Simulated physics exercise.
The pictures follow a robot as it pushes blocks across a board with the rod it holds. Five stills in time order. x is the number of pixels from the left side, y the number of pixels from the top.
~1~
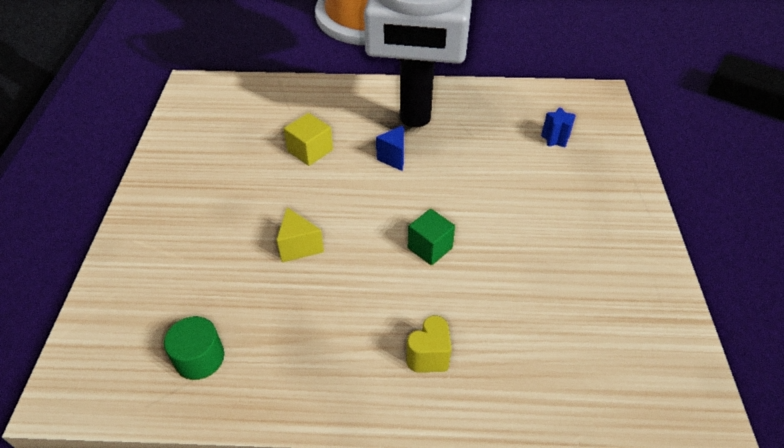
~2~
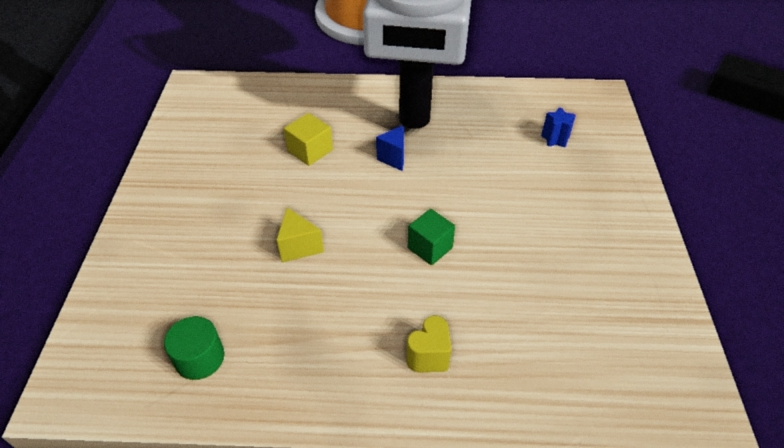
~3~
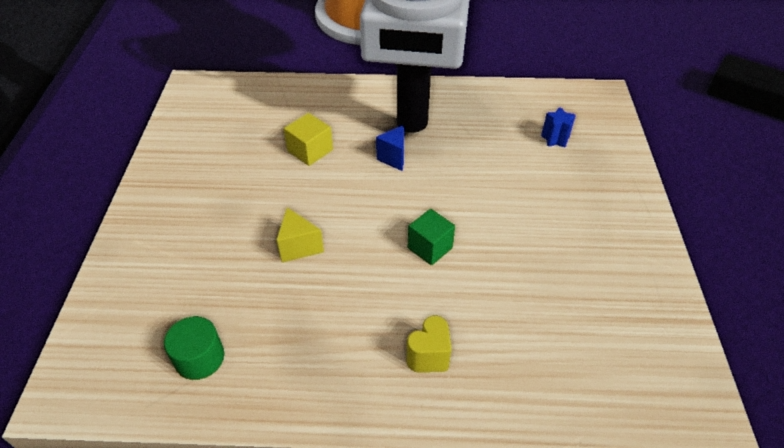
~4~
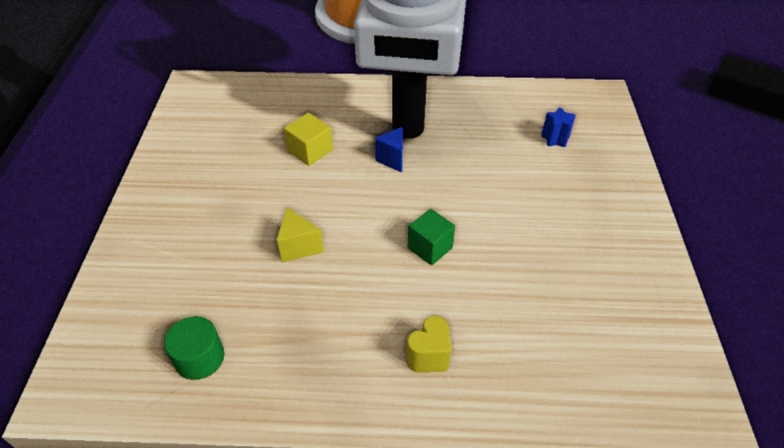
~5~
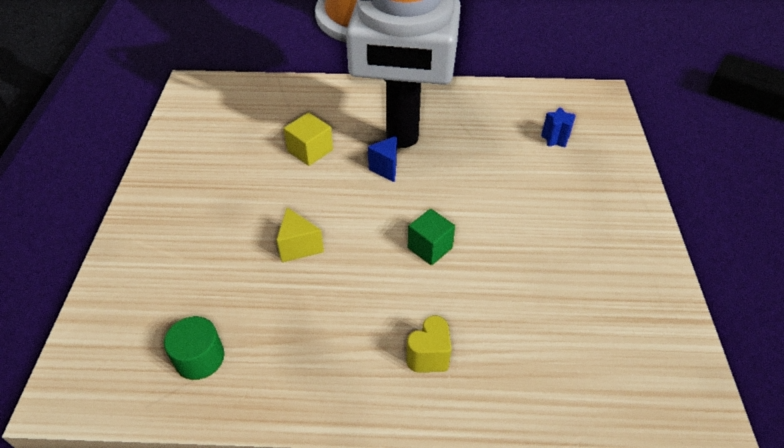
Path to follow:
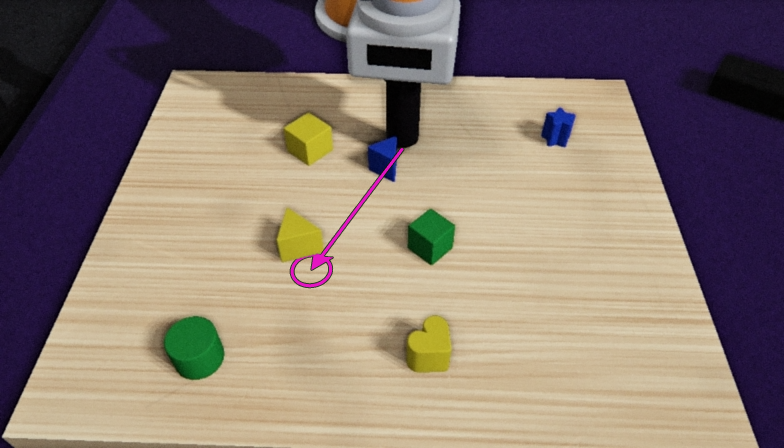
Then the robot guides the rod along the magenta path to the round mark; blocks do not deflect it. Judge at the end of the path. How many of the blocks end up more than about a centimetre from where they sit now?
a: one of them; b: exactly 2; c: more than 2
The correct letter is b.
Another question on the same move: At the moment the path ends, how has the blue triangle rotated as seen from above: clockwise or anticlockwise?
Viewed from above: Clockwise.
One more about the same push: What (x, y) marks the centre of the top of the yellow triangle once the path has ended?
When the path ends, it will be at (272, 241).
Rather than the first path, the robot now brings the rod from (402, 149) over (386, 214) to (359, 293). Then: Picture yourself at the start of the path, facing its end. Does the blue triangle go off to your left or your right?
Heads right.
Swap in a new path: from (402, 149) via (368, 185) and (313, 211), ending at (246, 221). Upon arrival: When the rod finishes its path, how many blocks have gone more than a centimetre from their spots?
That's one.
The drawn path runs straight from (402, 149) to (311, 270).
On the path given first. One third of the way, rod at (375, 174); blue triangle at (352, 184).
Two thirds of the way, rod at (344, 214); yellow triangle at (292, 226); blue triangle at (314, 211), turned 105° clockwise.
At the end, rod at (310, 259); yellow triangle at (272, 241), turned 40° clockwise; yellow square piece not moved; blue triangle at (294, 218), turned 140° clockwise.
